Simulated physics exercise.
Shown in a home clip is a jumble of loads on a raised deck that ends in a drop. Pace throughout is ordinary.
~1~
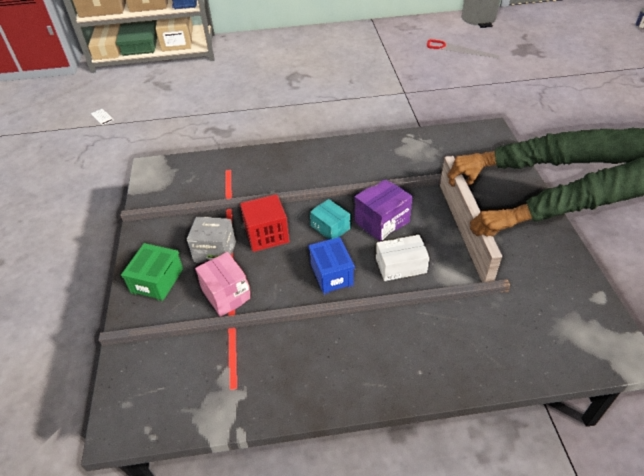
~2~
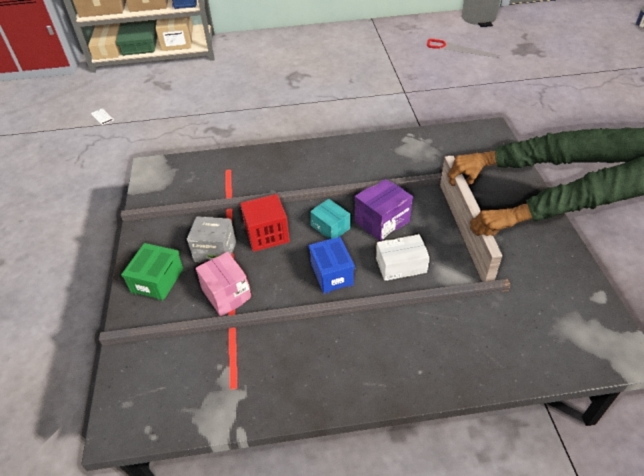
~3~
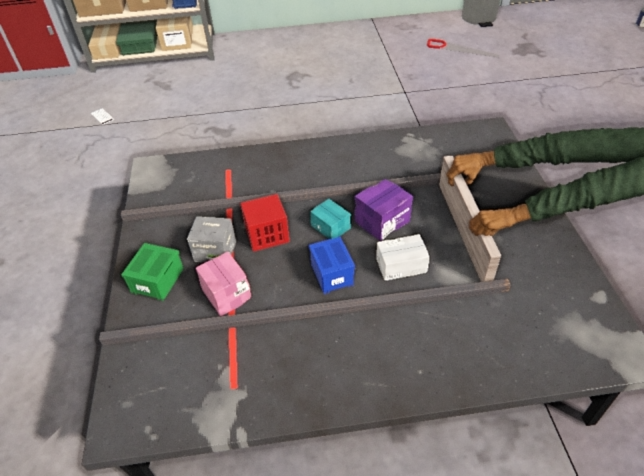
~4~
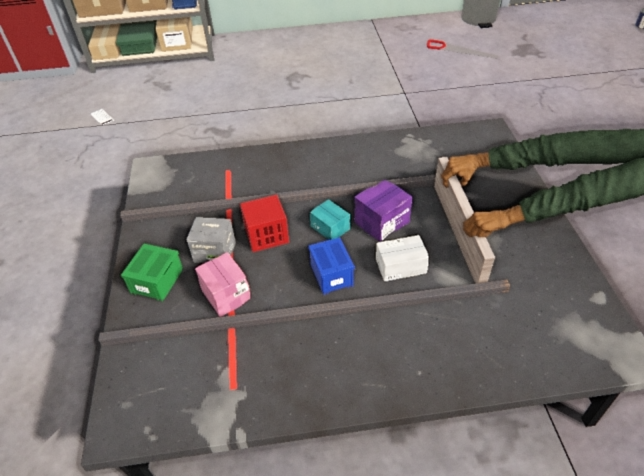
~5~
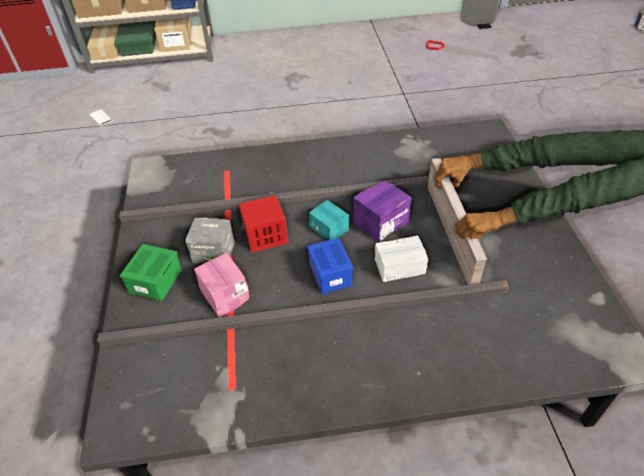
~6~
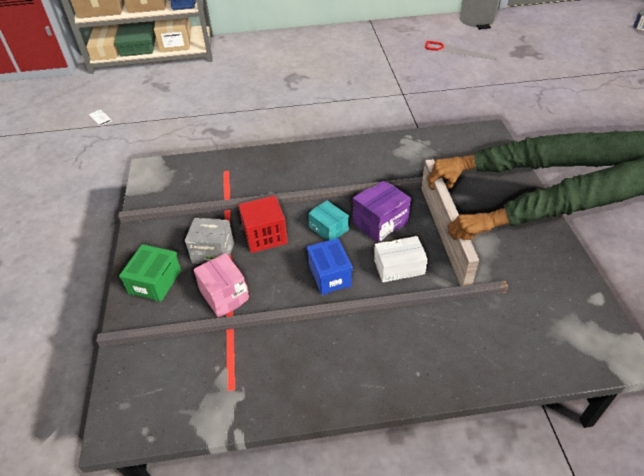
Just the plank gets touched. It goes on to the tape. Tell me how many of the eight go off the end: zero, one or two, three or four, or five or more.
Honestly, the ones lost over the side add up to one, maybe two.
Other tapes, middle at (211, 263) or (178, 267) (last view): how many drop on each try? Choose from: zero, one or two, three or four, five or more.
In turn: One or two; either three or four.
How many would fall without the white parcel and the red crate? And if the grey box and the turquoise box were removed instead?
Fallen: 0, and 0 in the other try.
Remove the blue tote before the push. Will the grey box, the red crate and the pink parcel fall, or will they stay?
Here's how it goes: The grey box is gone, the red crate hangs on, and the pink parcel hangs on.
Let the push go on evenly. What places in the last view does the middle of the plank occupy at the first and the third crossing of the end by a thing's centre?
At (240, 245) for the first, at (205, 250) for the third.
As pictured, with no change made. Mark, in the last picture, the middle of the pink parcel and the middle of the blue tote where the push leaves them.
They finish at roughly (127, 295) and (164, 291) respectively.
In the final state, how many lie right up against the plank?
It's 2 of them.
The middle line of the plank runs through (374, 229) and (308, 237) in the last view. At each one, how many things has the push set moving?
The first count is 4, and then it's 8.
A little later, none off yet; green tote at rest near (152, 273); grey box at rest near (210, 242); pink parcel at rest near (222, 285).
Next, none off yet; green tote shifted a little near (145, 279); grey box shifted about its own width near (173, 247); pink parcel shifted a little near (208, 287).
When it is over, the number that fall off is one or two; down, grey box and green tote.
